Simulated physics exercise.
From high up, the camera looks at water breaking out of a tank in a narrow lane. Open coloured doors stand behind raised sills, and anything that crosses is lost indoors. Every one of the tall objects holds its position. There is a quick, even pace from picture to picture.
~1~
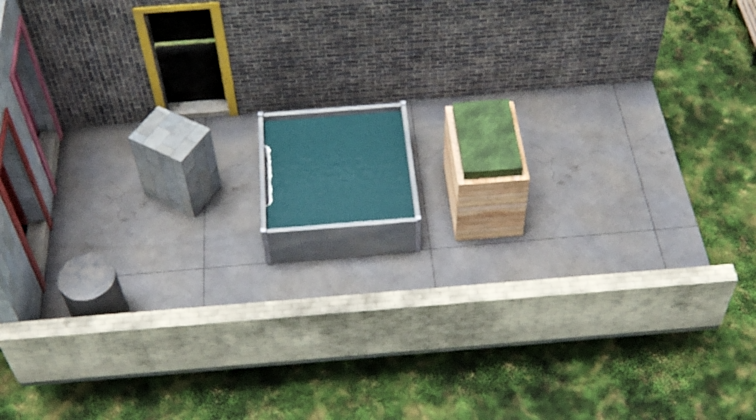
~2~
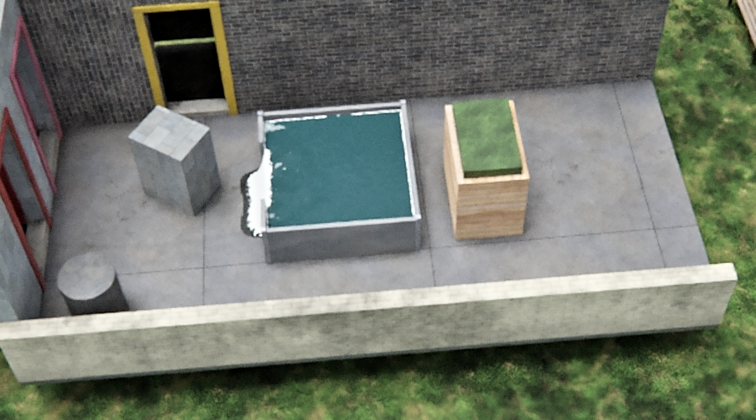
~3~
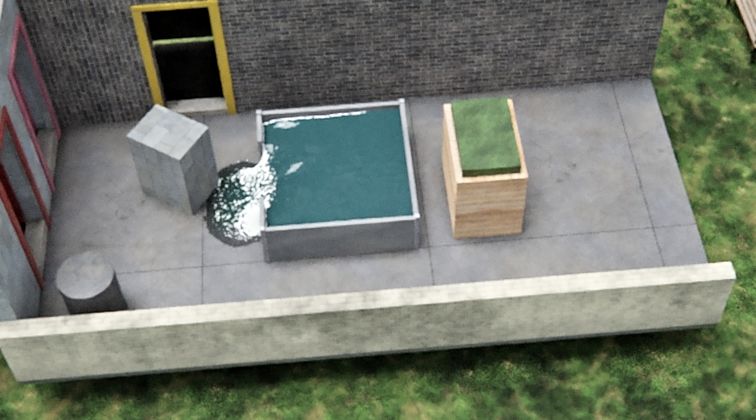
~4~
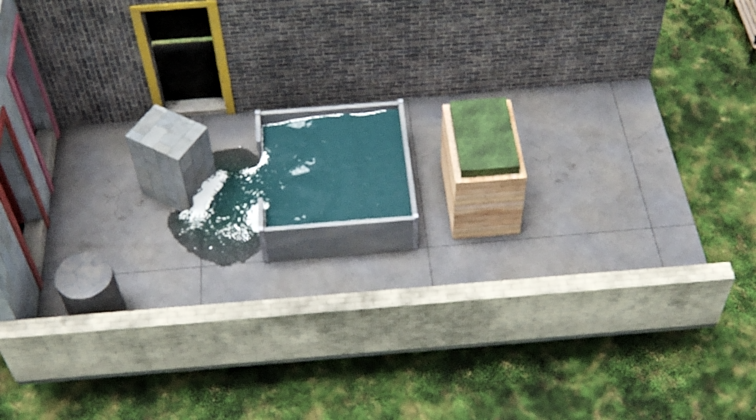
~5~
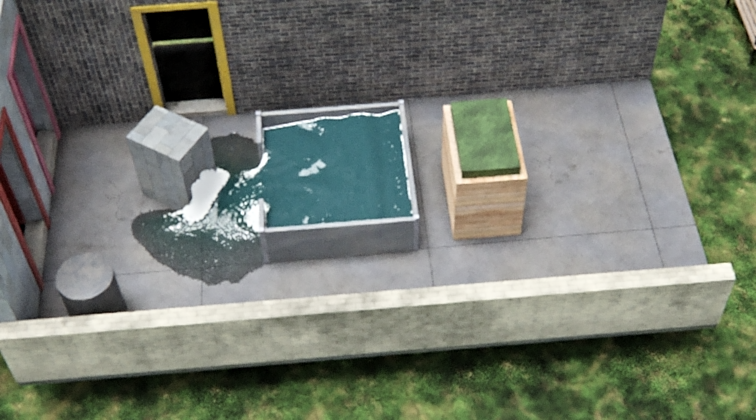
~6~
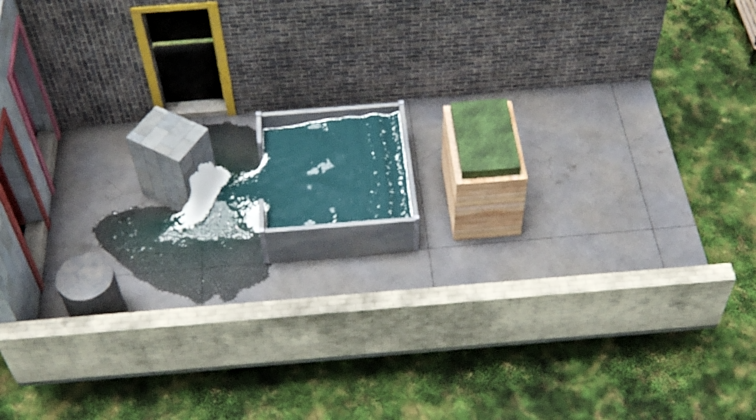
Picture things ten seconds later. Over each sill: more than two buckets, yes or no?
Red door: No, not more; pink door: No, not more; yellow door: Yes, more.
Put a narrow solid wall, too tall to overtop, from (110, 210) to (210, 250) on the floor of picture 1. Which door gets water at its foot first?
First: The yellow door.
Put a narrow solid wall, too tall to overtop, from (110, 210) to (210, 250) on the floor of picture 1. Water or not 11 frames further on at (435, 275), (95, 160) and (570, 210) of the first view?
Untouched, submerged, untouched.
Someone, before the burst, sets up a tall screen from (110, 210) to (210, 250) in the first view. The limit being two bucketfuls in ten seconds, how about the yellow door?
Note: Yellow above threshold.
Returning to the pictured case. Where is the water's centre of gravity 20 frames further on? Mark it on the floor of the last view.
The water's middle lies around (236, 218).
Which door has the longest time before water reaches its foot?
Answer is the pink one.
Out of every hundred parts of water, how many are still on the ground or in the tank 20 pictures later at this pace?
Estimate: 96 per cent.
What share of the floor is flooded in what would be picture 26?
About 50 in a hundred.
A moment on, water covers 25 % of the floor; the red door wet at the sill, nothing in, the pink door not reached, the yellow door under two buckets in.
Next, water covers 35 % of the floor; the red door wet at the sill, nothing in, the pink door wet at the sill, nothing in, the yellow door over two buckets in.
Then, water covers 50 % of the floor; the red door under two buckets in, the pink door wet at the sill, nothing in, the yellow door far over two buckets in.
Later, water covers 65 % of the floor; the red door under two buckets in, the pink door wet at the sill, nothing in, the yellow door far over two buckets in.
In the end, water covers 100 % of the floor; the red door under two buckets in, the pink door wet at the sill, nothing in, the yellow door far over two buckets in.
